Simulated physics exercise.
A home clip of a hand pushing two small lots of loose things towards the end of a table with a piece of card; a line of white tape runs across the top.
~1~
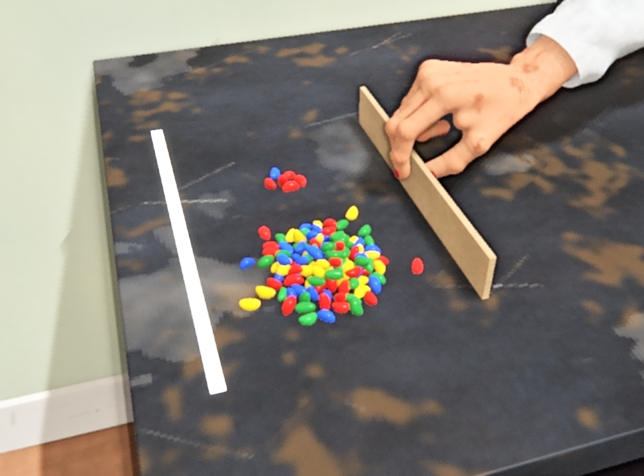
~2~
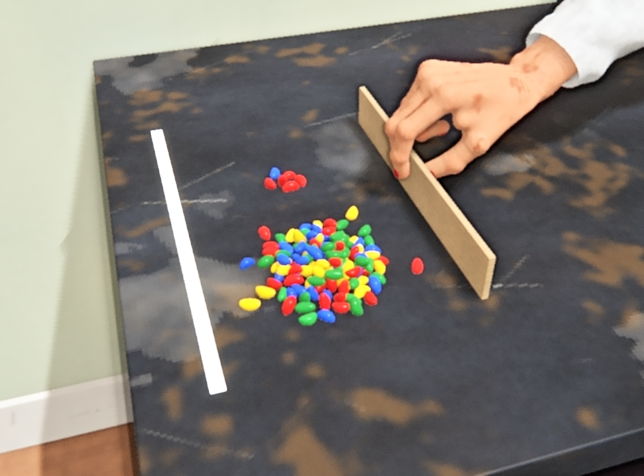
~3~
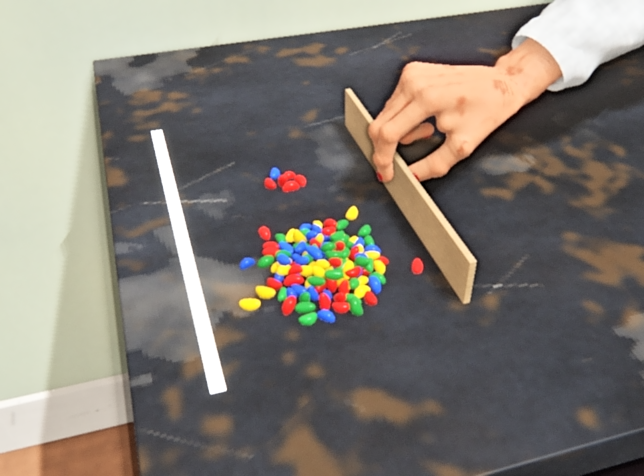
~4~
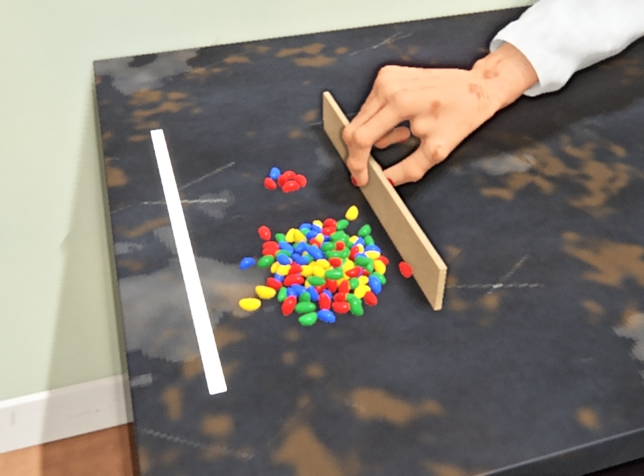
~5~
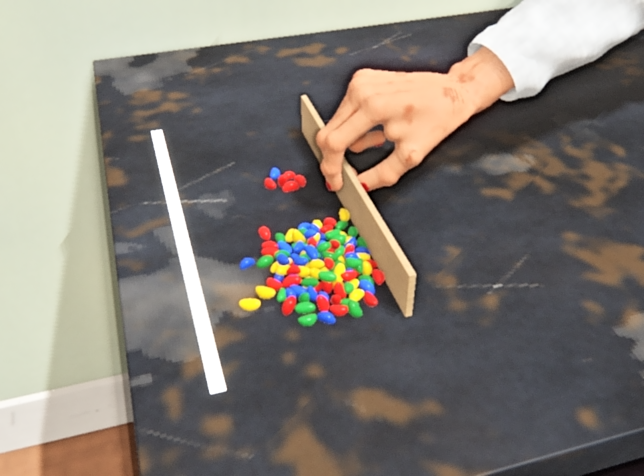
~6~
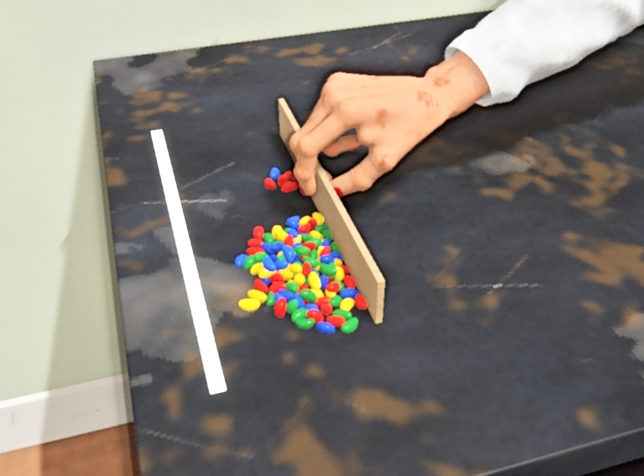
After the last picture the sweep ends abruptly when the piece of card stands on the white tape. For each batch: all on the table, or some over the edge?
In the end the near batch loses pieces over the edge, and the far batch stays on top.
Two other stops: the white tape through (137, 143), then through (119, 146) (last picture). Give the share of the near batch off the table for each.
First some 60, then 90 per cent.
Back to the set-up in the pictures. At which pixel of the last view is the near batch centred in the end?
At about (160, 303).
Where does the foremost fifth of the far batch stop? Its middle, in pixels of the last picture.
At about (149, 210).
Then, 0.52 s past the last view, piece of card still moving, near (244, 187); near batch all on the table, its front near (165, 269); far batch all on the table, its front near (215, 188).
Then, 1.06 s past the last view, piece of card stopped at the white tape; near batch about a quarter over the edge; far batch all on the table, its front near (143, 200).
Then, 1.34 s past the last view, piece of card stopped at the white tape; near batch about a quarter over the edge; far batch all on the table, its front near (141, 201).
Finally, piece of card stopped at the white tape; near batch about a quarter over the edge; far batch all on the table, its front near (141, 201).
